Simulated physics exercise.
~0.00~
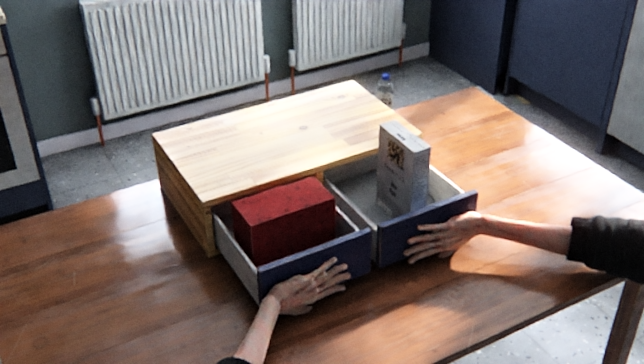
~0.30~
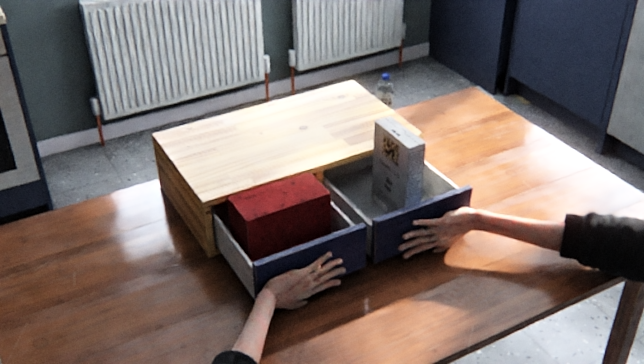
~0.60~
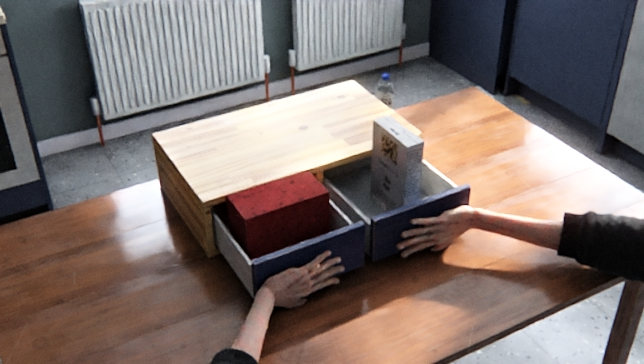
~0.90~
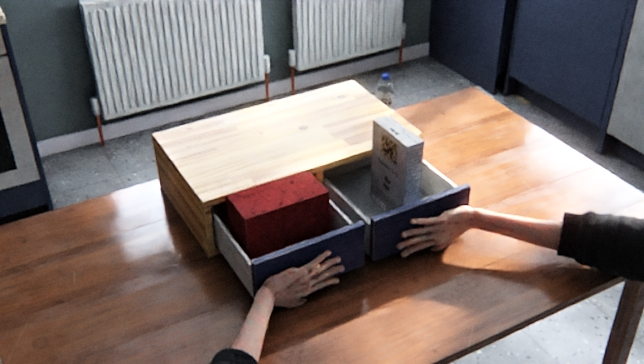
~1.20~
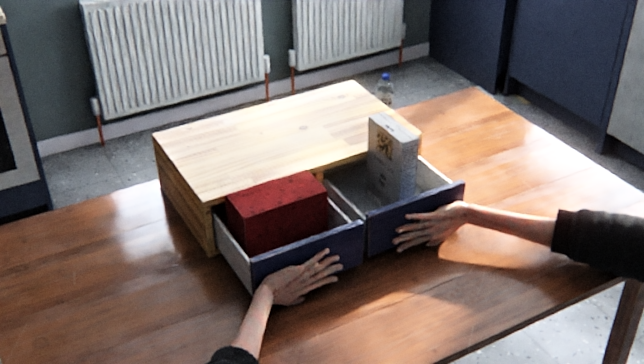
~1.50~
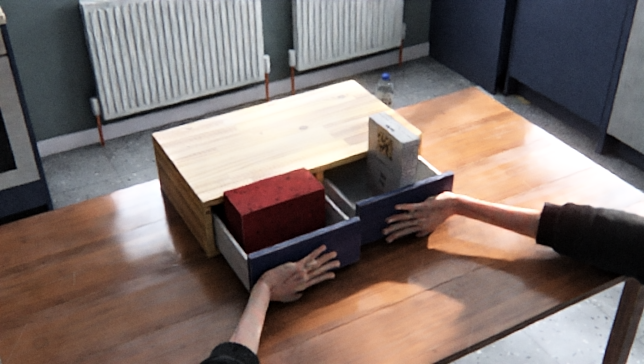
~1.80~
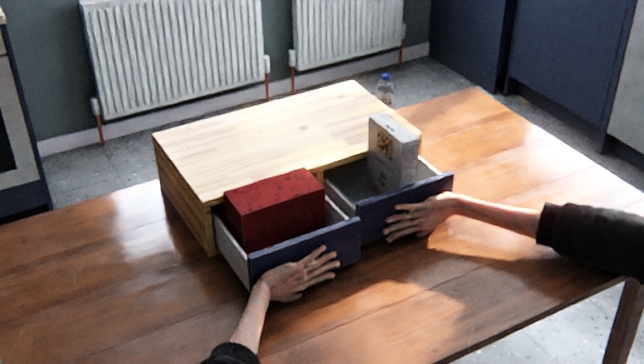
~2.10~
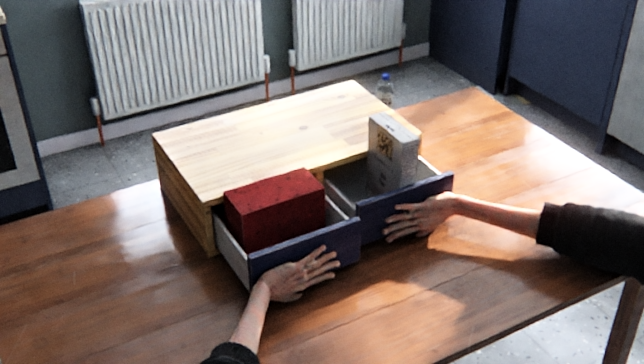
Two hands nudging the open drawers of a low wooden cabinet slightly inwards, red block and pale box upright, both drawers staying open.
